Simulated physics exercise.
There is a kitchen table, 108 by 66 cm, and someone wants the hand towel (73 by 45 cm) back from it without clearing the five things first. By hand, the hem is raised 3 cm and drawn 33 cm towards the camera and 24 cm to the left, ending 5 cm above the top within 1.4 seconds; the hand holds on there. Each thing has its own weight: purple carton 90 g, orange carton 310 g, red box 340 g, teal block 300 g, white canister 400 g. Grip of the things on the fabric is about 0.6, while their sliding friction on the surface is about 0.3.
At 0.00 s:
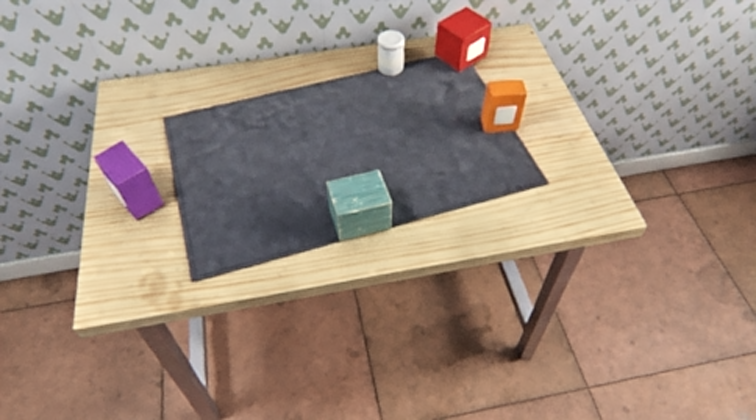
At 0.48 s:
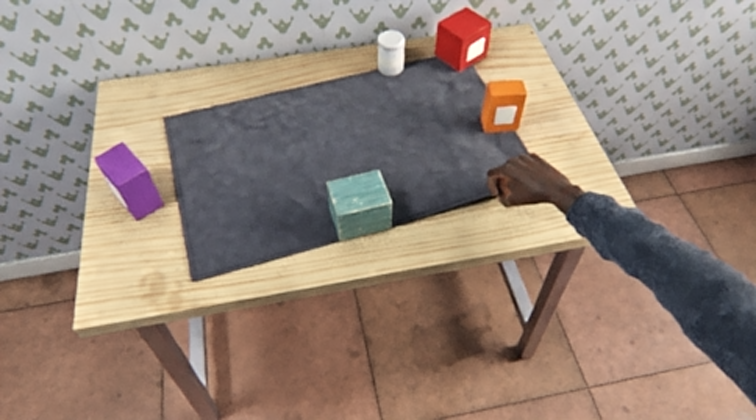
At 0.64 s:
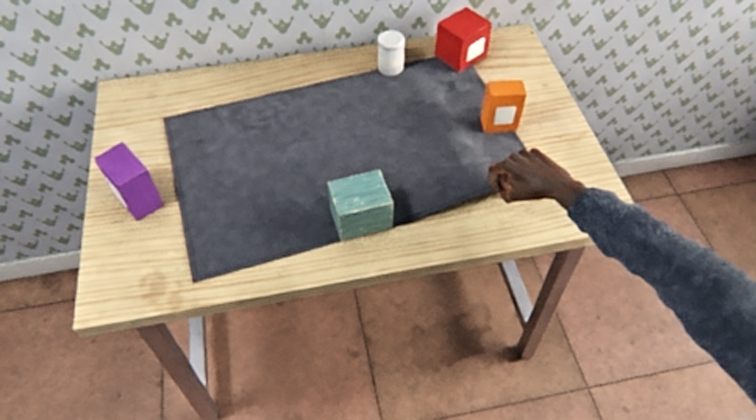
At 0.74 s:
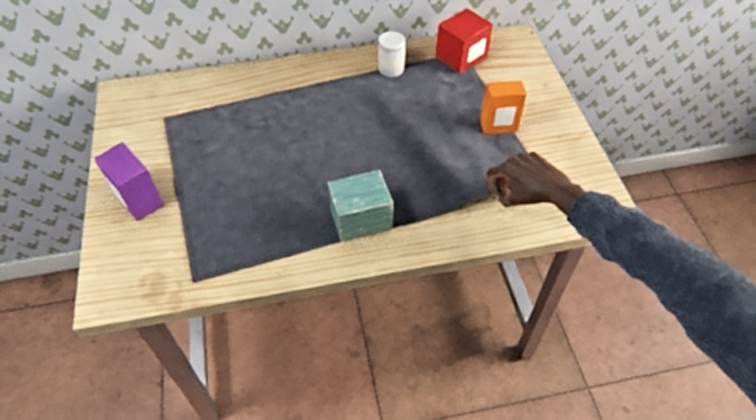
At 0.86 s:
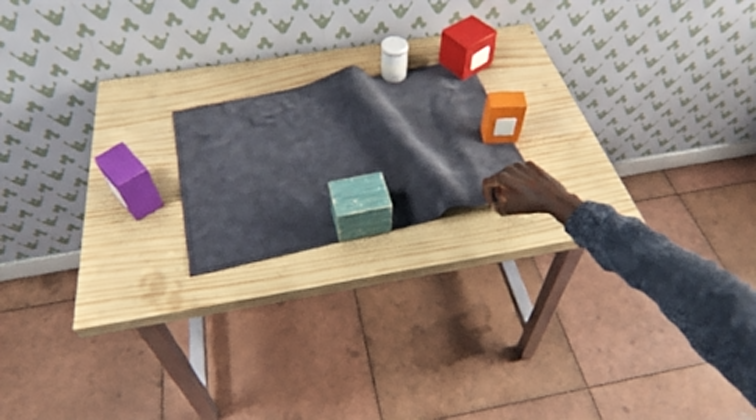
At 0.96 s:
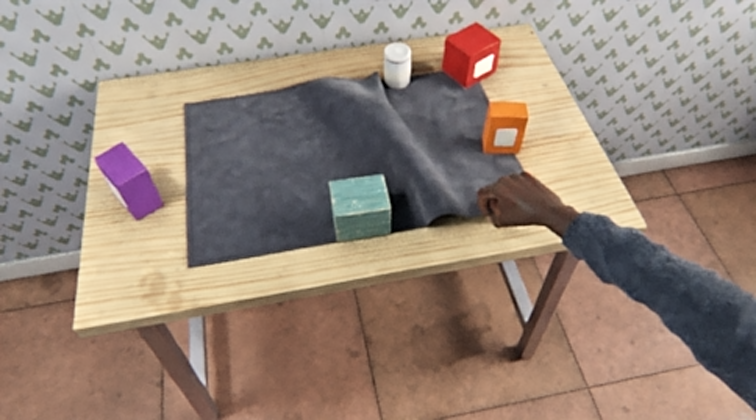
A hand grips the dark cloth's near right corner and drags it slightly, wrinkling it.
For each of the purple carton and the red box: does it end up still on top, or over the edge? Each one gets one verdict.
One by one: The purple carton fails to come off. The red box fails to come off.
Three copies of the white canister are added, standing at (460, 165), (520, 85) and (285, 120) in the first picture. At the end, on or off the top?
So it goes: The first one ends up off, the next is still up there, the last is still up there.
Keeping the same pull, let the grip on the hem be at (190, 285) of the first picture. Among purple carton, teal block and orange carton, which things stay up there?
Result: Purple carton leaves the top; teal block leaves the top; orange carton keeps its place.
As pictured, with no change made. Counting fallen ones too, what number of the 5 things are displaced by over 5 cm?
Count recorded: 4.
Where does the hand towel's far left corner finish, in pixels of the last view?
(333, 101).
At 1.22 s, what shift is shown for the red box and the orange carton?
I'd put the red box at some 15 centimetres and the orange carton at some 15 centimetres.
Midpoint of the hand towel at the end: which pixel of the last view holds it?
Roughly at (356, 223) in the last picture.
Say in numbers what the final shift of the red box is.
About: Red box 45 cm.
By 1.2 s, 100 % of the hand towel is still over the top; red box 17 cm off its start, orange carton 16 cm off its start, white canister 13 cm off its start.
By 1.5 s, 90 % of the hand towel is still over the top; red box 28 cm off its start, orange carton 26 cm off its start, white canister 25 cm off its start.
By 1.8 s, 80 % of the hand towel is still over the top; red box 39 cm off its start at (484, 144), orange carton 38 cm off its start at (492, 258), white canister 34 cm off its start at (420, 147).
By 2.0 s, 75 % of the hand towel is still over the top; red box 44 cm off its start, orange carton over the edge, white canister 38 cm off its start.
By 3.6 s, 75 % of the hand towel is still over the top; red box 44 cm off its start at (487, 166), purple carton 0 cm off its start at (119, 163), orange carton over the edge, white canister 38 cm off its start at (421, 161).
